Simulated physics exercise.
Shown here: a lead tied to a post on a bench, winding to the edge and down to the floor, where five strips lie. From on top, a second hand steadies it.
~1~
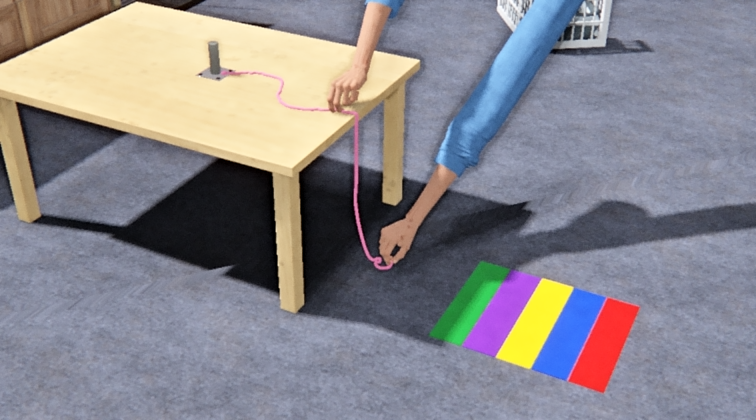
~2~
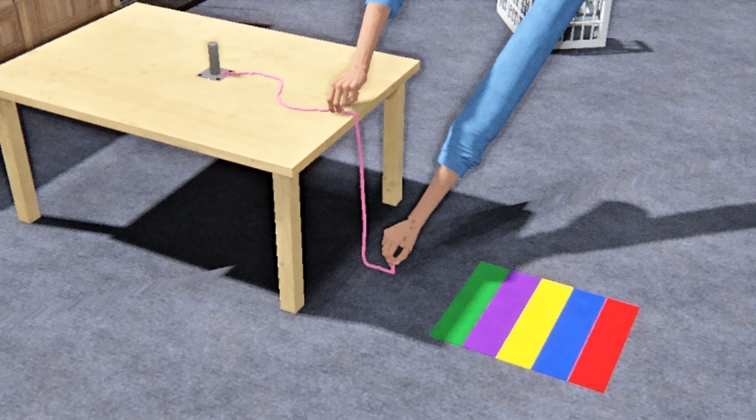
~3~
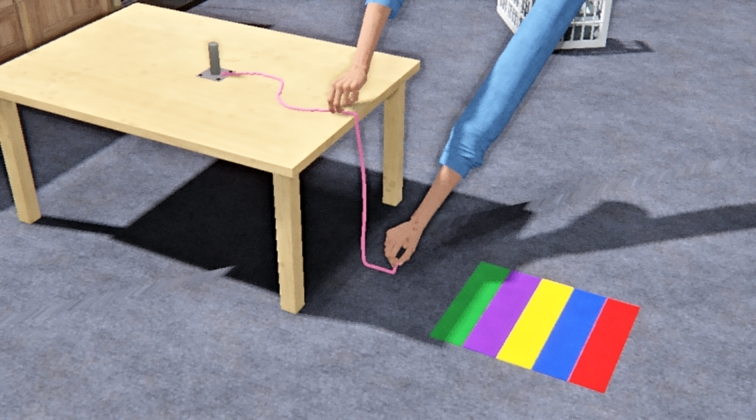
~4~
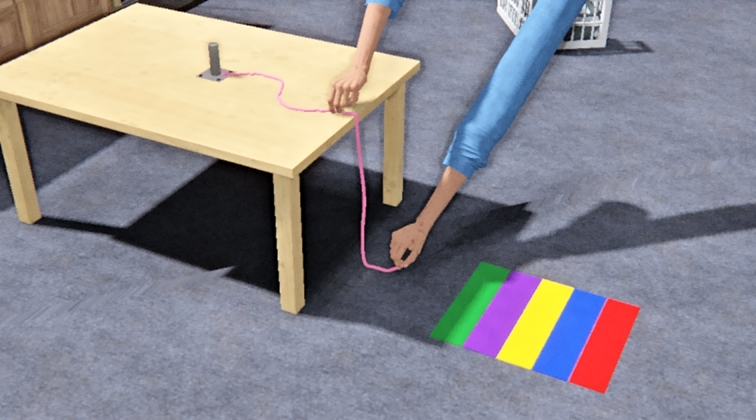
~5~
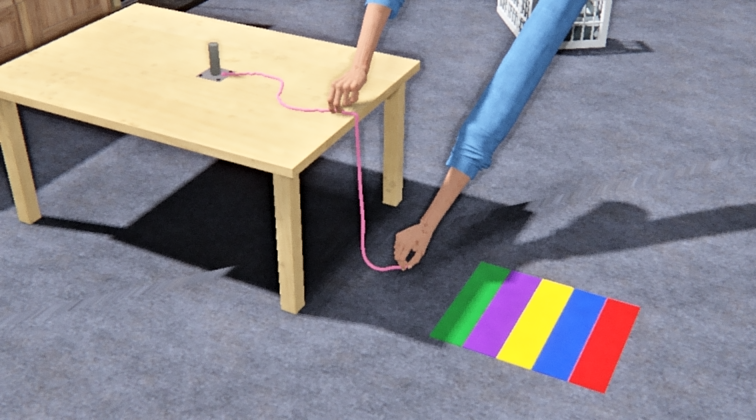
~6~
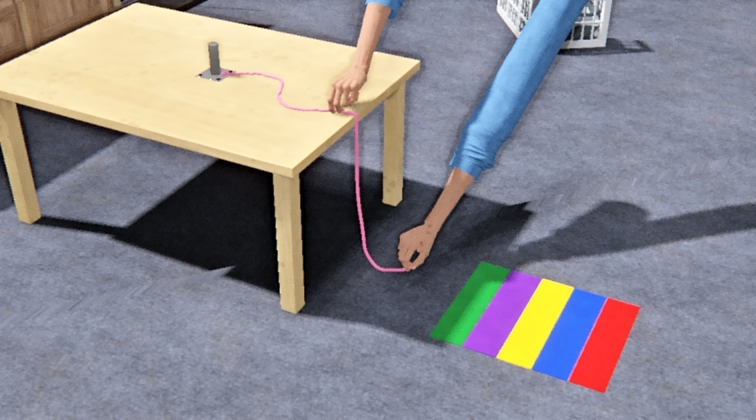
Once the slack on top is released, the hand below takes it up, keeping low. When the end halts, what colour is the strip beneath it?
Yellow.
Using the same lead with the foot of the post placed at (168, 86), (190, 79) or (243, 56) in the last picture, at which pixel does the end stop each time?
Results per try: (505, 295); (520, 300); (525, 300).
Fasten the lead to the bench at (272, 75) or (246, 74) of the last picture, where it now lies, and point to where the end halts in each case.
(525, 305), (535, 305).
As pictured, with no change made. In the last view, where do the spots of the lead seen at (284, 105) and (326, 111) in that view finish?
One ends up around (326, 105), the other around (365, 123).
A little later, end near (475, 287); over green.
Next, end near (516, 299); over purple.
When it is tight, end near (541, 307); over yellow. The yellow one.
